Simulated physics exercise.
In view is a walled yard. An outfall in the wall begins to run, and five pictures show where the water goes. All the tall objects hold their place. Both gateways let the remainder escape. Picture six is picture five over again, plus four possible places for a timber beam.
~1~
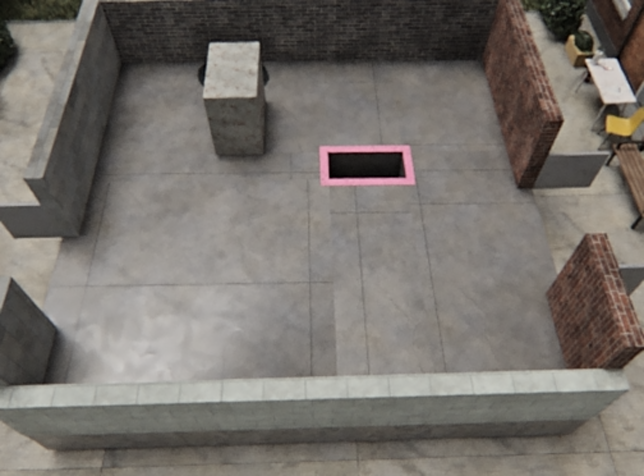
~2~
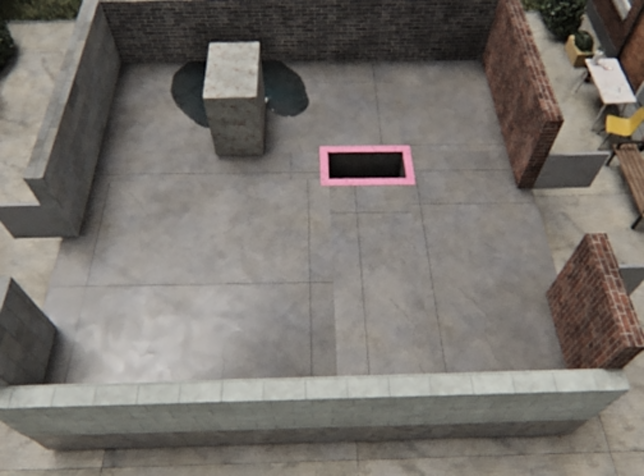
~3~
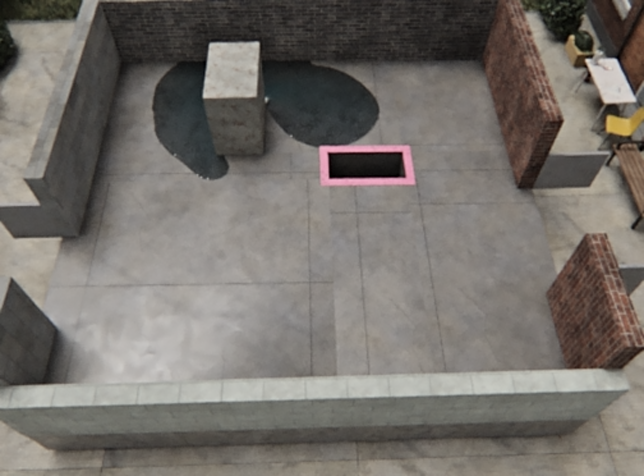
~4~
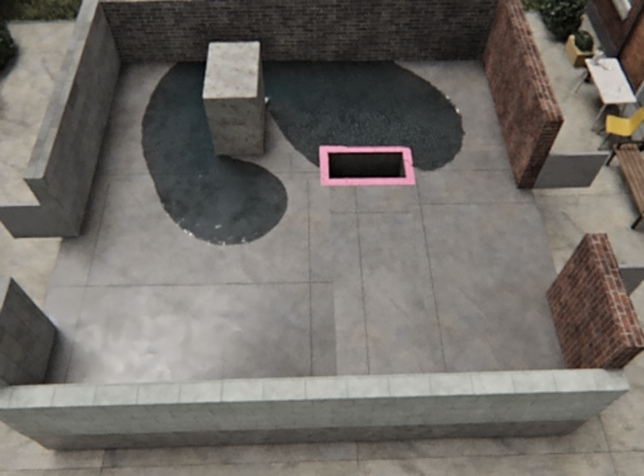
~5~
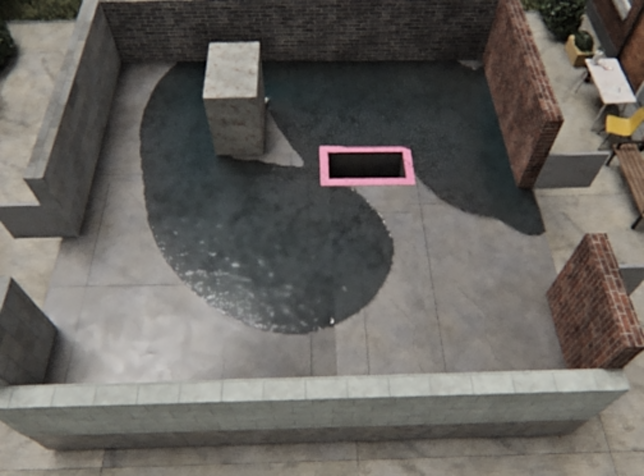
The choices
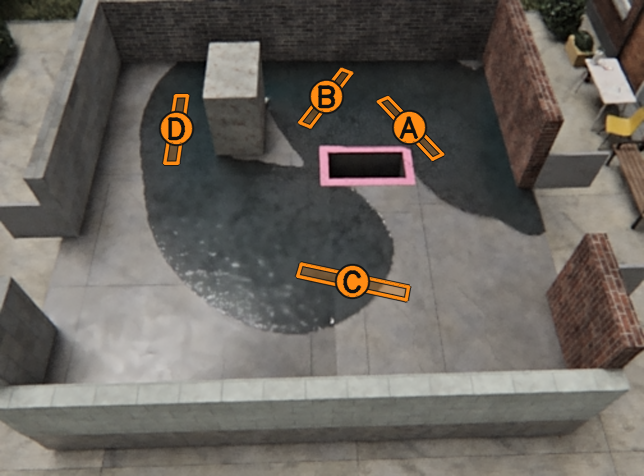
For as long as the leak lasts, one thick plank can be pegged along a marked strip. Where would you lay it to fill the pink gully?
Go for A.
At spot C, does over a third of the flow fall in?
No.
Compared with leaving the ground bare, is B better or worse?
Spot B is worse.
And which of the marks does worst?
That would be B.
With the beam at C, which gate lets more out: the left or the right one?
More leaves on the right.
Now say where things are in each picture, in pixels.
Outfall partly hidden; pink gully at (366, 165); open gate at (531, 237); open gate at (68, 279); water covers 2 % of the ground and shows as far out as (203, 73); pink gully still dry.
Water covers 6 % of the ground and shows as far out as (299, 101); pink gully still dry.
Water covers 14 % of the ground and shows as far out as (351, 137); pink gully still dry.
Water covers 28 % of the ground and shows as far out as (444, 156); pink gully taking water.
Water covers 47 % of the ground and shows as far out as (528, 217); pink gully taking water.
On the marked copy, A from (383, 99) to (437, 156); B from (305, 124) to (346, 71); C from (299, 270) to (407, 293); D from (171, 163) to (181, 95).
For spot A, about 31 % of the stream runs into the pink gully, about 68 % out by the gates.
For spot B, about 14 % of the stream runs into the pink gully, about 86 % out by the gates.
For spot C, about 21 % of the stream runs into the pink gully, about 77 % out by the gates.
For spot D, about 21 % of the stream runs into the pink gully, about 78 % out by the gates.
